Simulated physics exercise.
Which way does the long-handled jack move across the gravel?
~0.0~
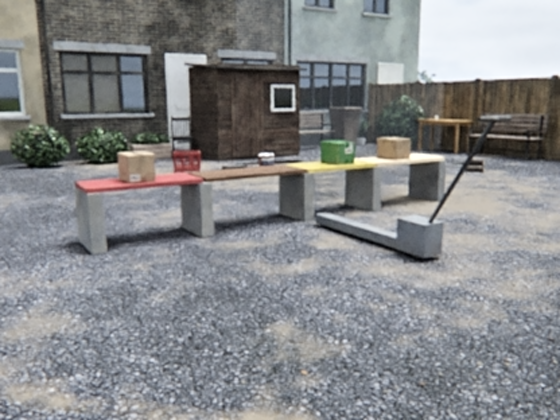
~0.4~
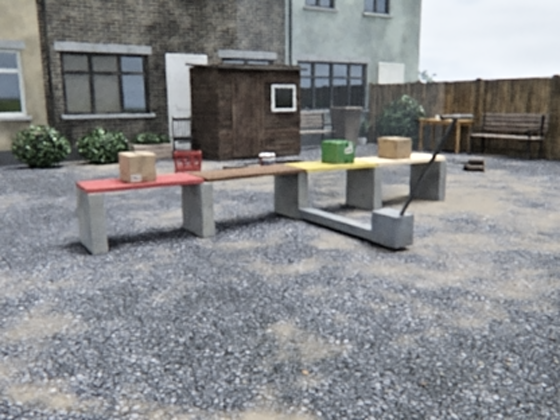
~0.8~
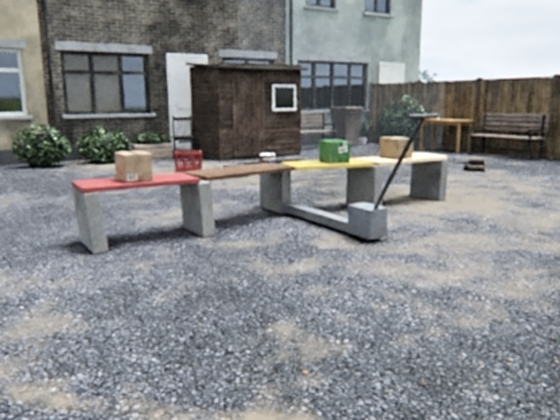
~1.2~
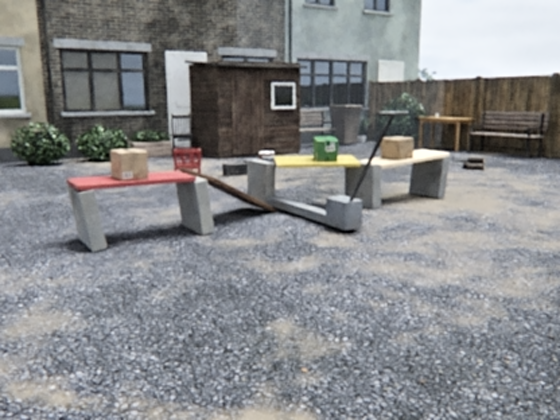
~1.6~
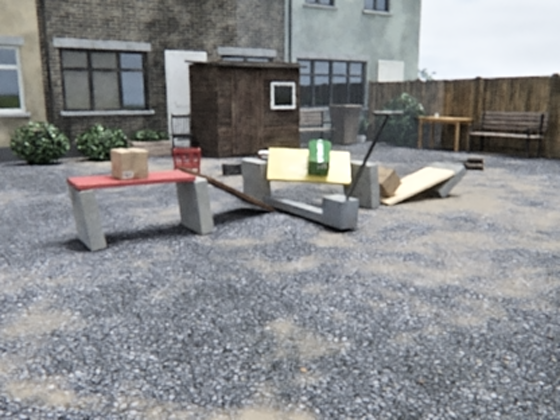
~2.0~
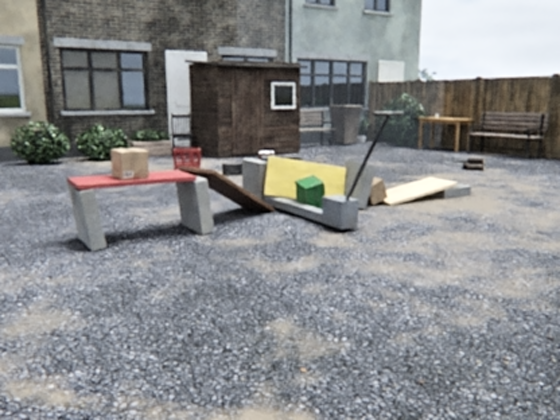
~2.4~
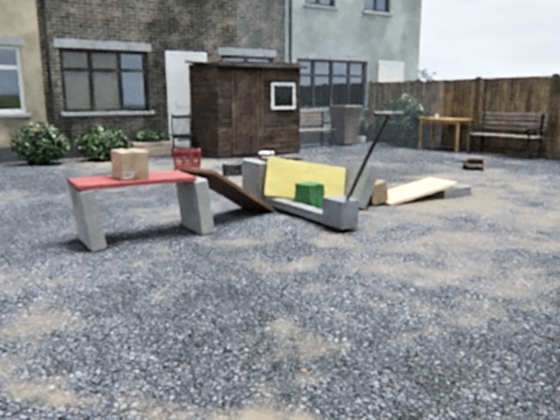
The jack moves to the left, pushing in among the blocks that hold up the boards.
